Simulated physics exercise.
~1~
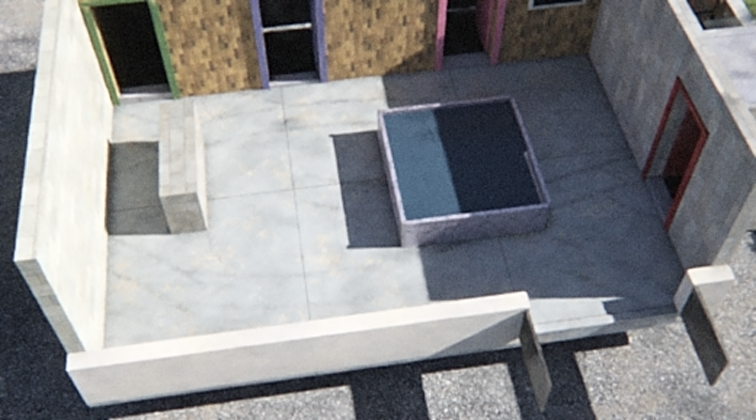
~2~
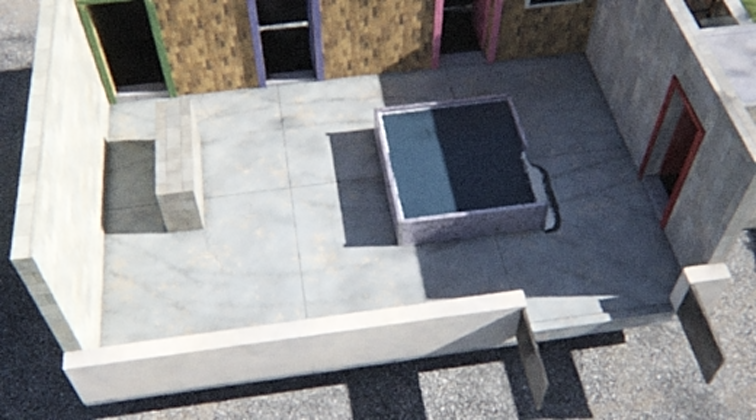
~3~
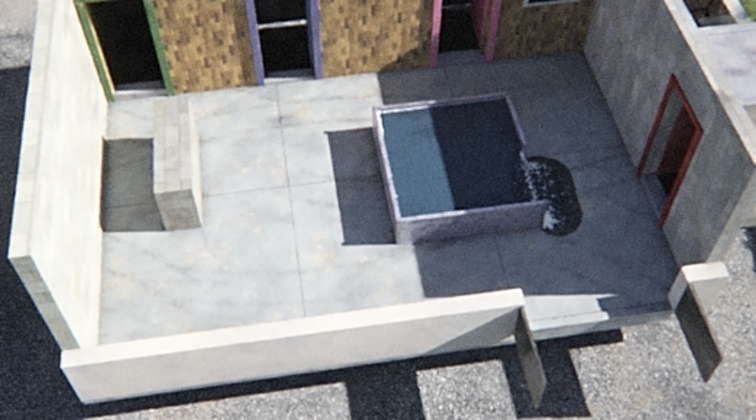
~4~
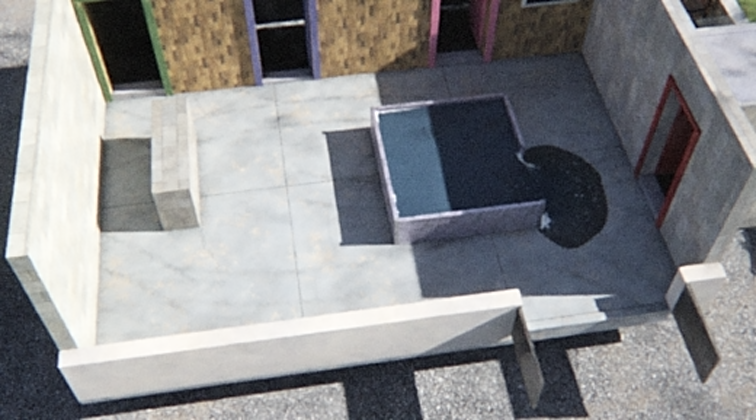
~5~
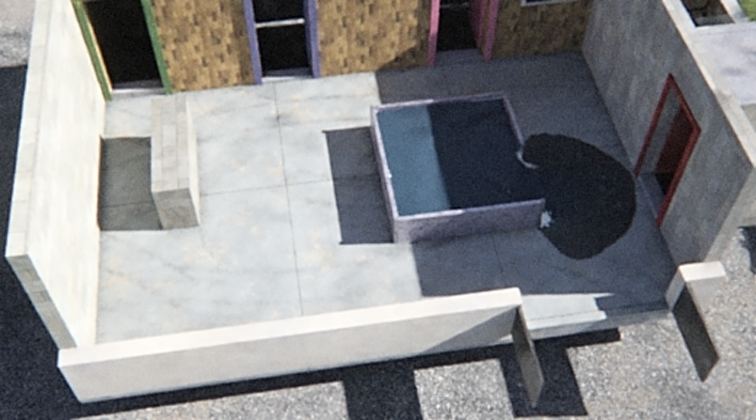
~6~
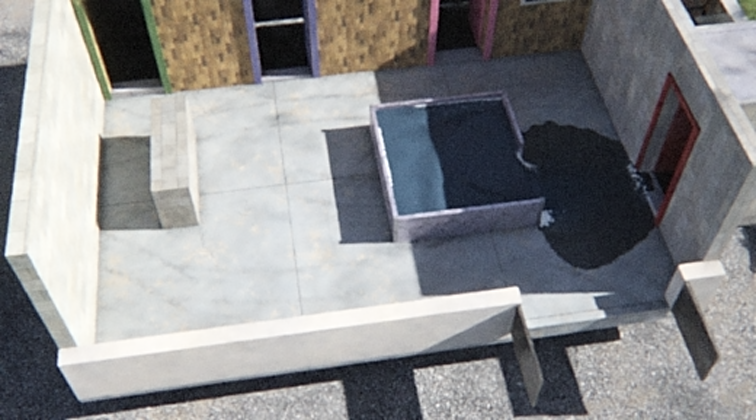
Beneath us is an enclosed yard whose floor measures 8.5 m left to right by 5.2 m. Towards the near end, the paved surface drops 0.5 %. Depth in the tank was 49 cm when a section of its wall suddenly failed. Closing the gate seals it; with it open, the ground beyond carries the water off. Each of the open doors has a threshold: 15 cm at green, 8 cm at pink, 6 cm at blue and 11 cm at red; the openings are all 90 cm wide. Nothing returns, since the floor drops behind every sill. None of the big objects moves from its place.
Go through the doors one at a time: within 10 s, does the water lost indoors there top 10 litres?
Outcome: For the green door I'd say within the limit; for the pink door I'd say within the limit; for the blue door I'd say within the limit; for the red door I'd say above the limit.
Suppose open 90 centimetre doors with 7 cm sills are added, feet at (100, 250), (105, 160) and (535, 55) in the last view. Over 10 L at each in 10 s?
Result in order - not enough, not enough, more than that.
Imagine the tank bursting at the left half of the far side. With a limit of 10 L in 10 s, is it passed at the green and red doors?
Compared with that limit, green falls short while red falls short.
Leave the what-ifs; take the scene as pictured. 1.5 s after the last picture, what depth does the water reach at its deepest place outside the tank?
I'd put it at close to 34 cm.
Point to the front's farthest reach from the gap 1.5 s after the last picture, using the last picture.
Point: Roughly (580, 49).
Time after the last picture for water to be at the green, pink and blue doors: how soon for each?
The green door is reached at 8.5 s, pink at 2.4 s, blue at 4.5 s.
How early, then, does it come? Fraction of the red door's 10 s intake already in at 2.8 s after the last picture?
Share: ~ 75 %.
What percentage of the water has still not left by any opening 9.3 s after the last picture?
60 %.
Then, 0.7 s after the last picture water covers 15 % of the floor and is deepest (29 cm) near (640, 187); green door not reached, pink door not reached, blue door not reached, red door 27 cm at the sill, 48 L in.
Then, 1.5 s after the last picture water covers 15 % of the floor and is deepest (34 cm) near (685, 291); green door not reached, pink door not reached, blue door not reached, red door 30 cm at the sill, 135 L in.
Then, 2.8 s after the last picture water covers 25 % of the floor and is deepest (24 cm) near (685, 291); green door not reached, pink door 5 cm at the sill, 0 L in, blue door not reached, red door 22 cm at the sill, 243 L in.
Then, 5.3 s after the last picture water covers 45 % of the floor and is deepest (18 cm) near (685, 291); green door not reached, pink door 5 cm at the sill, 0 L in, blue door 2 cm at the sill, 0 L in, red door 16 cm at the sill, 308 L in.
Then, 9.3 s after the last picture water covers 65 % of the floor and is deepest (10 cm) near (685, 291); green door 2 cm at the sill, 0 L in, pink door 4 cm at the sill, 0 L in, blue door 4 cm at the sill, 0 L in, red door 9 cm at the sill, 319 L in.
